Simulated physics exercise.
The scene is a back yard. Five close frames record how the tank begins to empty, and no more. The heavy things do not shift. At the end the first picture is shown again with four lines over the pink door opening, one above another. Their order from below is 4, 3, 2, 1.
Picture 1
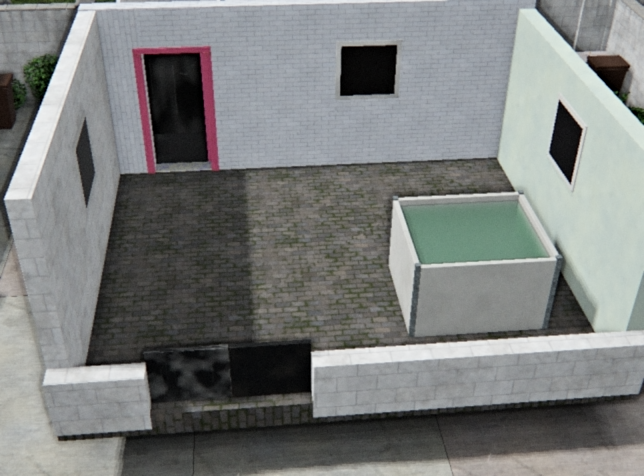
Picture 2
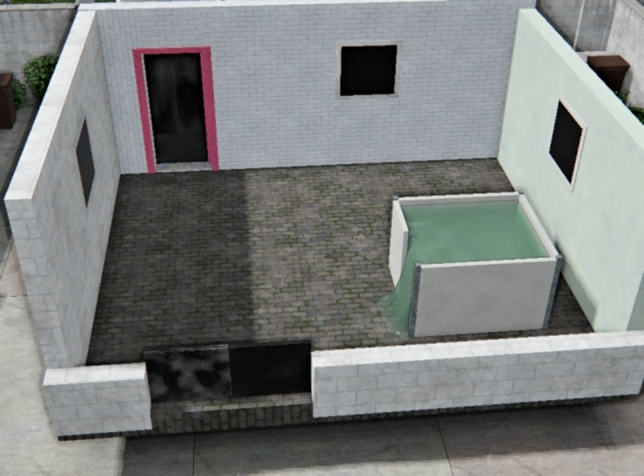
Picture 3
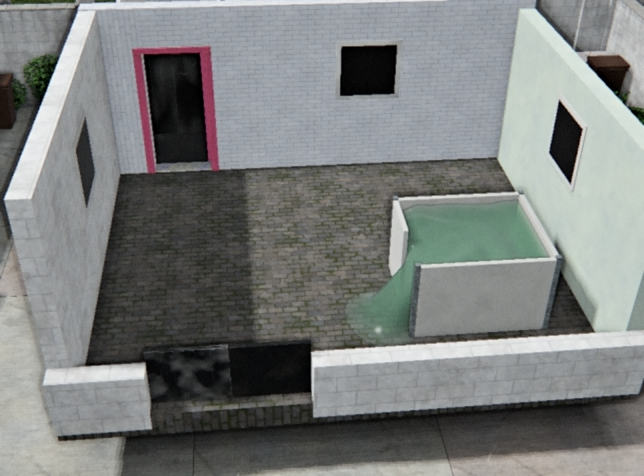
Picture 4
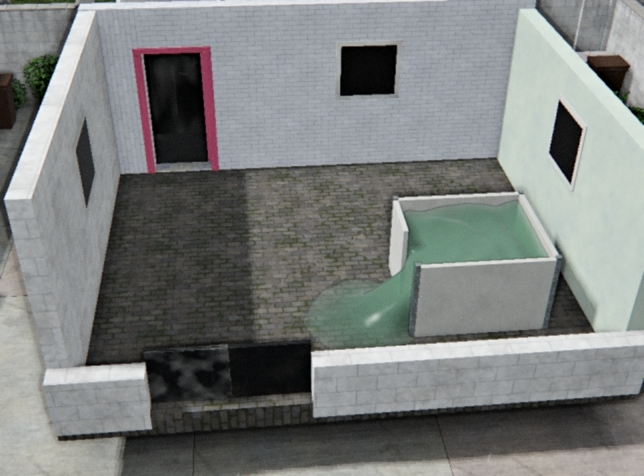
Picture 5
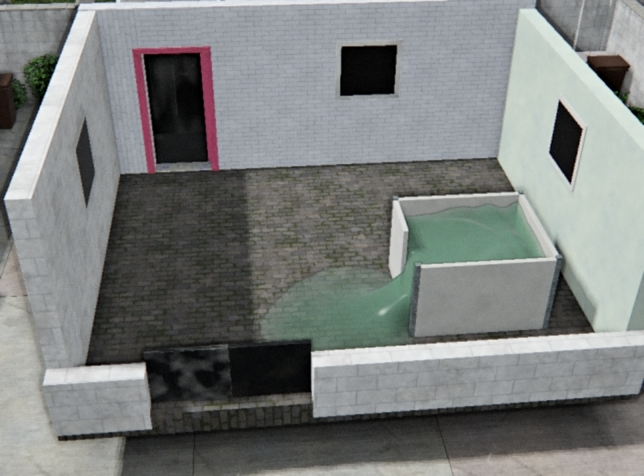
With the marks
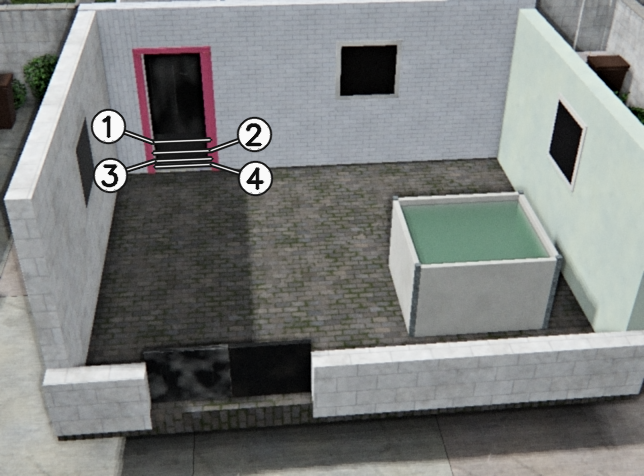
Green water pouring from the open left side of a white tank and spreading leftward across the paving of a walled yard.
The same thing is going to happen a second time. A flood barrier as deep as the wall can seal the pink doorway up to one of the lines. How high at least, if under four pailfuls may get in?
The answer is mark 3.
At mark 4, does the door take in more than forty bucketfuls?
No, less.
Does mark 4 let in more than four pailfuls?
Yes.
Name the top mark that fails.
The answer is 4.
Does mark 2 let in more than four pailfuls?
No, that is safe.
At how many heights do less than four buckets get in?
Three.
On the marked copy, 1 at (181, 140); 2 at (182, 151); 3 at (183, 159); 4 at (183, 165); from the bottom up 4, 3, 2, 1.
Choosing 1, nothing gets over.
Choosing 2, nothing gets over.
Choosing 3, a bucket or two gets in.
Choosing 4, about 12 bucketfuls get in.
